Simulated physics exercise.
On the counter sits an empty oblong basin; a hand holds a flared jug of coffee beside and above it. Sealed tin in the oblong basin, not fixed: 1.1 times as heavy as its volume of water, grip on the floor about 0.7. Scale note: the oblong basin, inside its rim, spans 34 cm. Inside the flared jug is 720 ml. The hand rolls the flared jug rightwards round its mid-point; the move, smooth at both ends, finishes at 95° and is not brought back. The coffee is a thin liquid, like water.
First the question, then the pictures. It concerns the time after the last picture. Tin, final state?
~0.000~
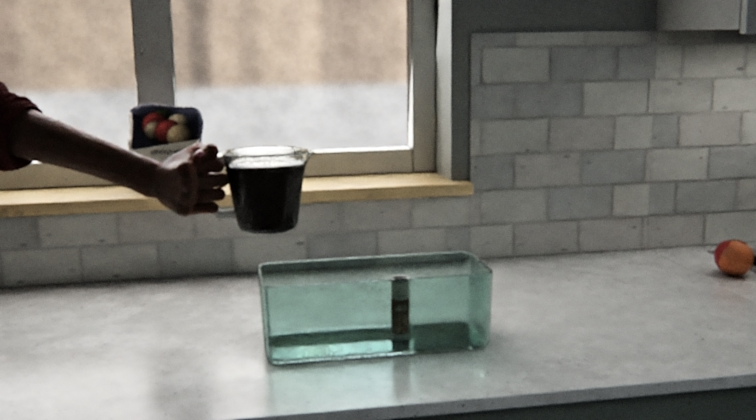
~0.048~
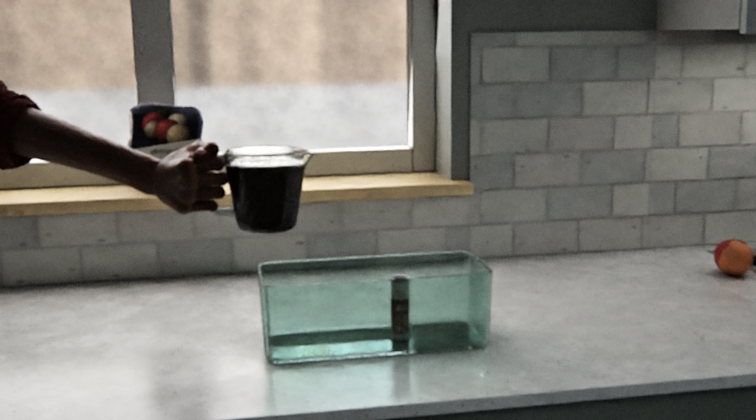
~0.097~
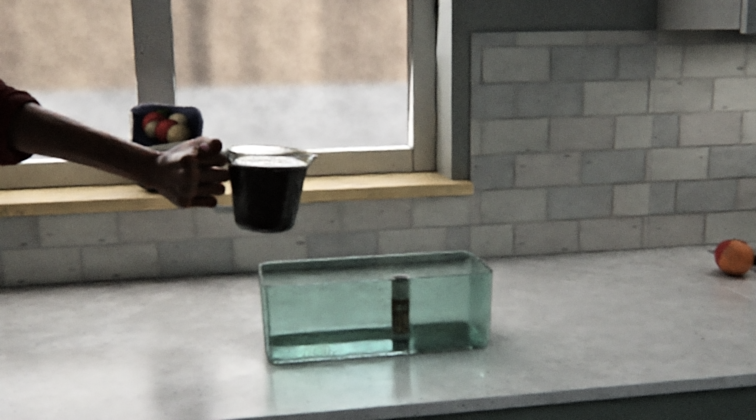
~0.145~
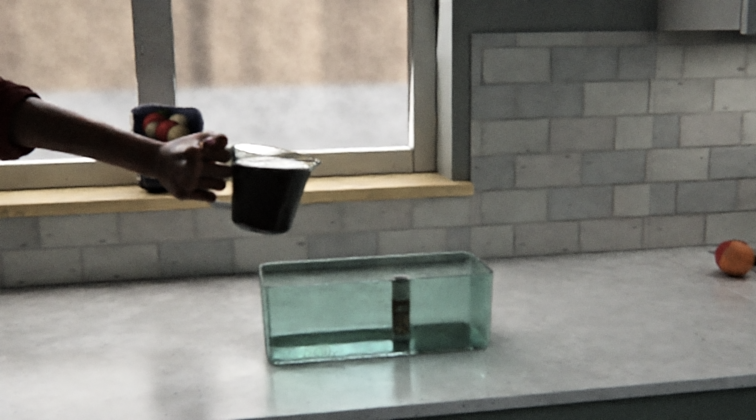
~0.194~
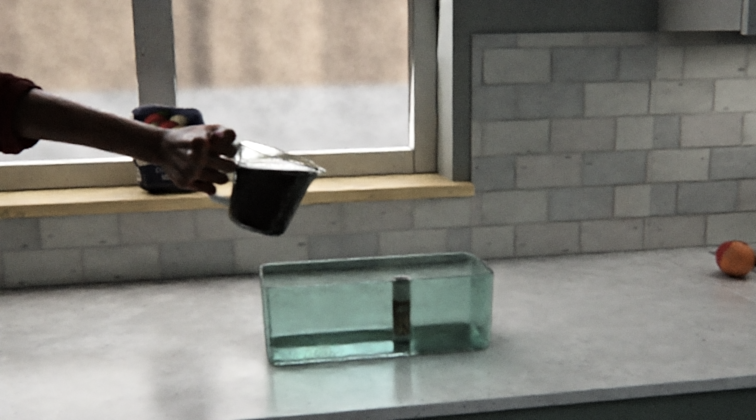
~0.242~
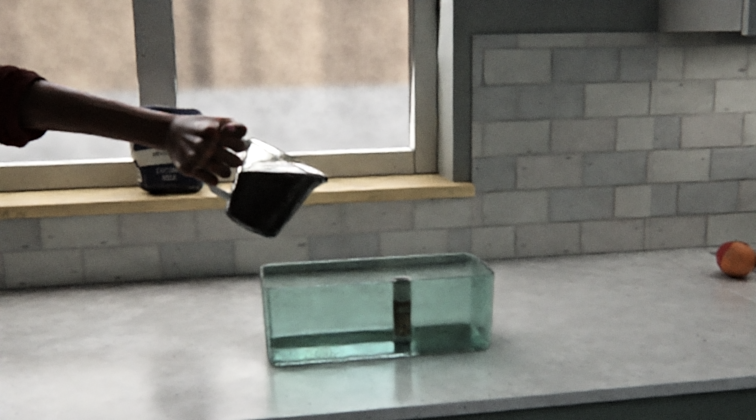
It ends up erect.
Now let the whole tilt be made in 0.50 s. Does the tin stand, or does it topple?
Outcome - the tin stays erect.
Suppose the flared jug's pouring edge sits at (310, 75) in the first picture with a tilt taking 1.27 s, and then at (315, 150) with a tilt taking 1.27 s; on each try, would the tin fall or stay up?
Try 1: Tipped over; try 2: Still standing.
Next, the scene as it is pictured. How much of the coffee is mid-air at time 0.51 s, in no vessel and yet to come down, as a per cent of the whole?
Close to 26 per cent, I'd say.
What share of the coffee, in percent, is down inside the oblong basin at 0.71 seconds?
That comes to about 72 percent.
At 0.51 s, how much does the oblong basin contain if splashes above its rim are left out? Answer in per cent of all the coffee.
I'd estimate some 20 percent of the liquid.
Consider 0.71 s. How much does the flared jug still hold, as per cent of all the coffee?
Near 14 percent, more or less.
After 0.51 s the tilt is 86° and 53 per cent is still to pour; the tin stands where it began.
After 0.71 s the tilt is 95° and 14 per cent is still to pour; the tin stands where it began.
After 0.92 s the tilt is 95° and 2 per cent is still to pour; the tin stands where it began.
After 1.14 s the tilt is 95° and 0 per cent is still to pour; the tin stands where it began.
In the end the tin stands where it began.
